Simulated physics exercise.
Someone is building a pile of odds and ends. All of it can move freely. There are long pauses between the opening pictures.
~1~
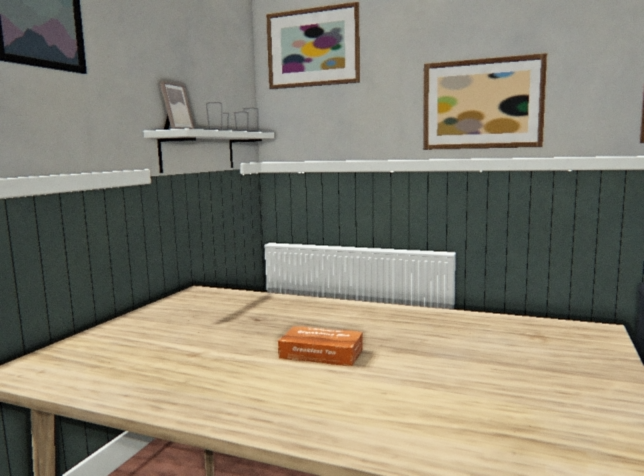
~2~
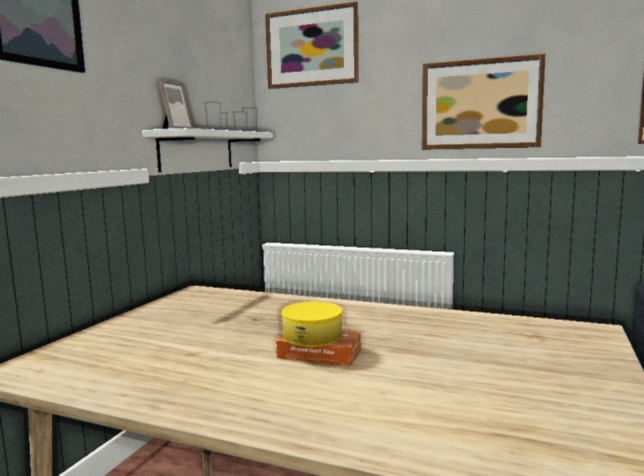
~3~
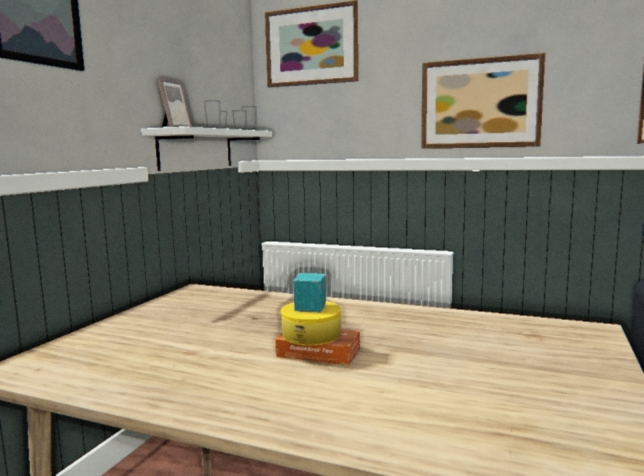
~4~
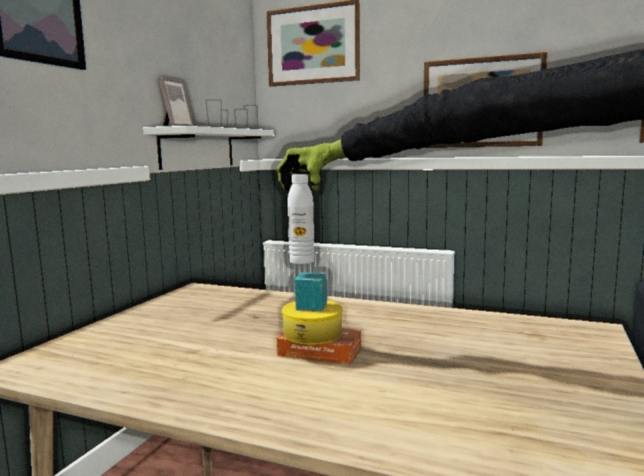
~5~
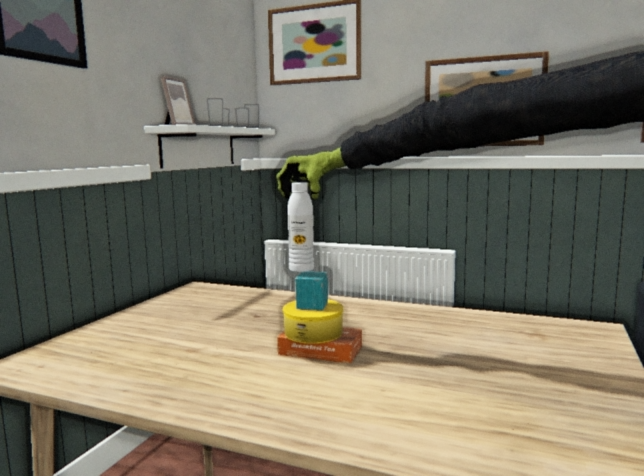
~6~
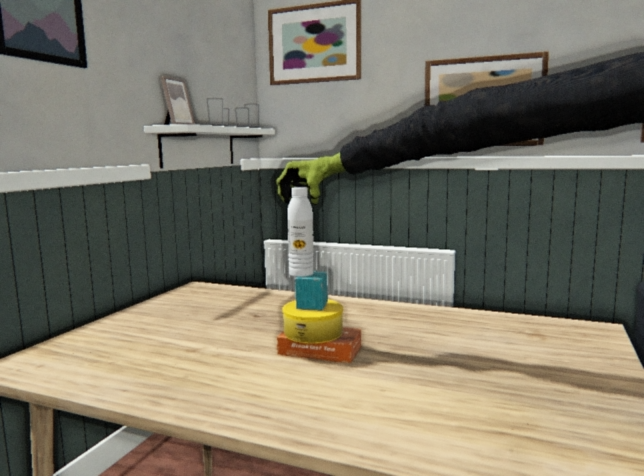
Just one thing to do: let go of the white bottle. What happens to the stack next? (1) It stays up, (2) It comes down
It stays up (1).
Then, 0.50 s on from there, no change.
Then, 1.10 s on from there, white bottle resting near (300, 232).
In the end, all 4 unmoved. At the end, from the last picture's camera, white bottle near (300, 232). The pile keeps its balance.
